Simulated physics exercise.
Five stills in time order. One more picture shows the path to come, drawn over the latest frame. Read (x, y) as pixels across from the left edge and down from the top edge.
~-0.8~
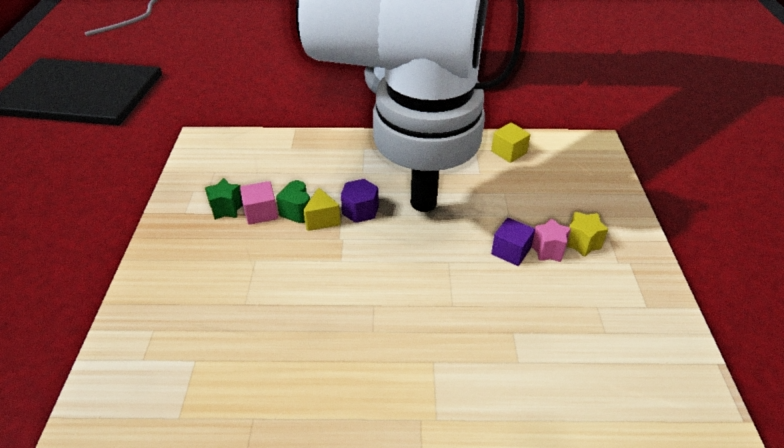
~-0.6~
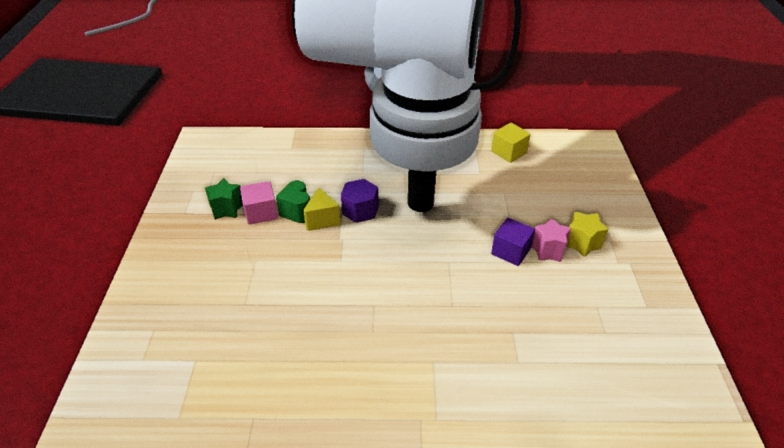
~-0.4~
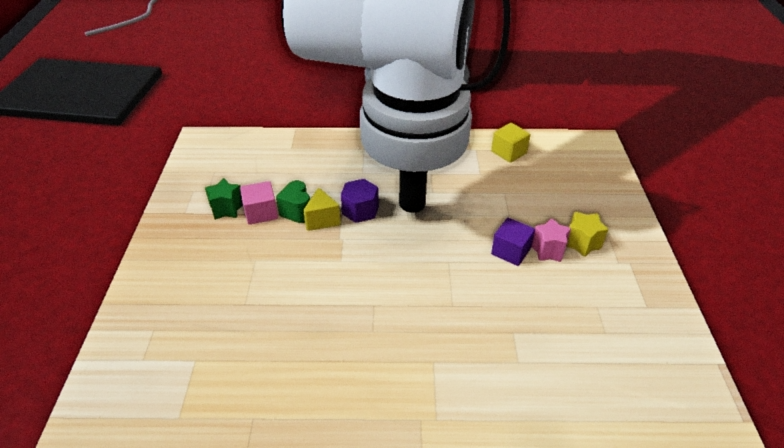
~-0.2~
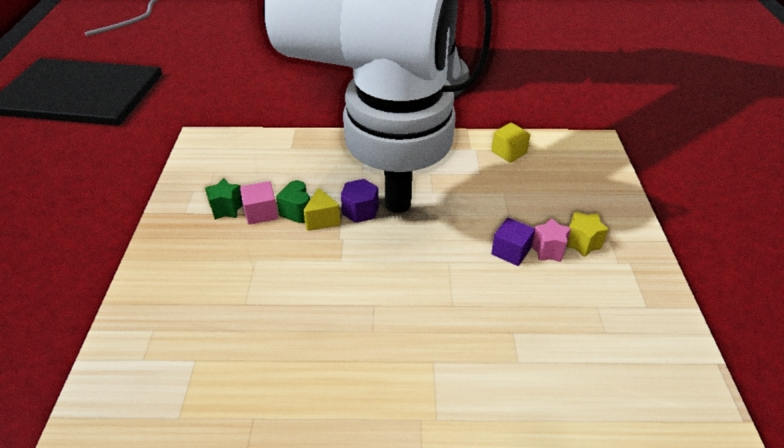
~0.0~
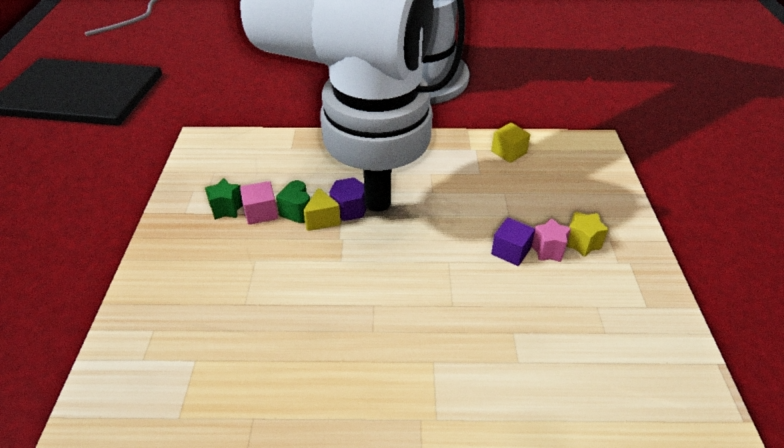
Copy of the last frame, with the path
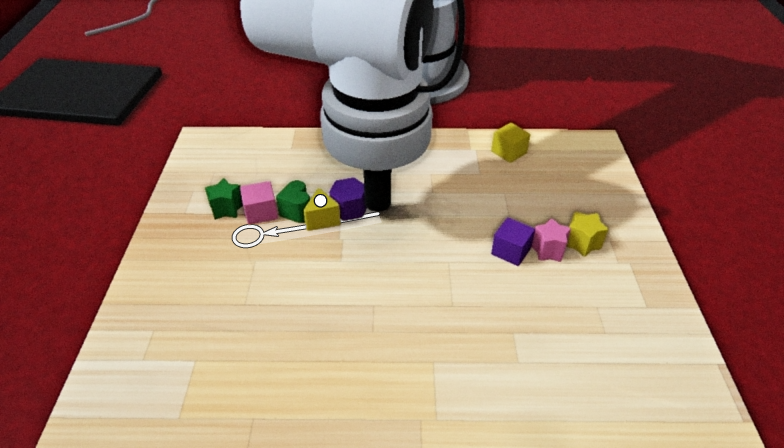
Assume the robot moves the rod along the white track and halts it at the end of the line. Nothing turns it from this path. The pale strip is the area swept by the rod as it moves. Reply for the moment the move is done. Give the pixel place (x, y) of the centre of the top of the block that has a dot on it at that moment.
The centre of its top will be at (218, 225).
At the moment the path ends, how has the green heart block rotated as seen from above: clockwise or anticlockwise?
From the top, the block rotates clockwise.
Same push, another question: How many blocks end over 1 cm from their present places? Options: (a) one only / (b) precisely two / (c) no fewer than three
I choose c.
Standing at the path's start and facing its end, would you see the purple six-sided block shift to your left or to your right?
To the path's right.
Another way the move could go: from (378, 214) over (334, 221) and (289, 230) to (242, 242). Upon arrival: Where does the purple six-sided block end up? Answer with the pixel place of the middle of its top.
It is going to be at (318, 183).
Drawn move, from (378, 214) to (248, 236); the dot is on the yellow triangle.
The first path, step by step. One third of the way, rod (335, 211); green heart block (290, 191), turned 20° clockwise; yellow triangle (308, 207); purple six-sided block (322, 184), turned 45° clockwise.
Two thirds of the way, rod (290, 219); pink square piece (253, 193); green heart block (283, 188), turned 50° clockwise; yellow triangle (262, 214), turned 40° clockwise; purple six-sided block (320, 183), turned 55° clockwise.
At the end, rod (246, 225); pink square piece (253, 193); green heart block (283, 188), turned 50° clockwise; yellow triangle (218, 225); purple six-sided block (320, 183), turned 55° clockwise.
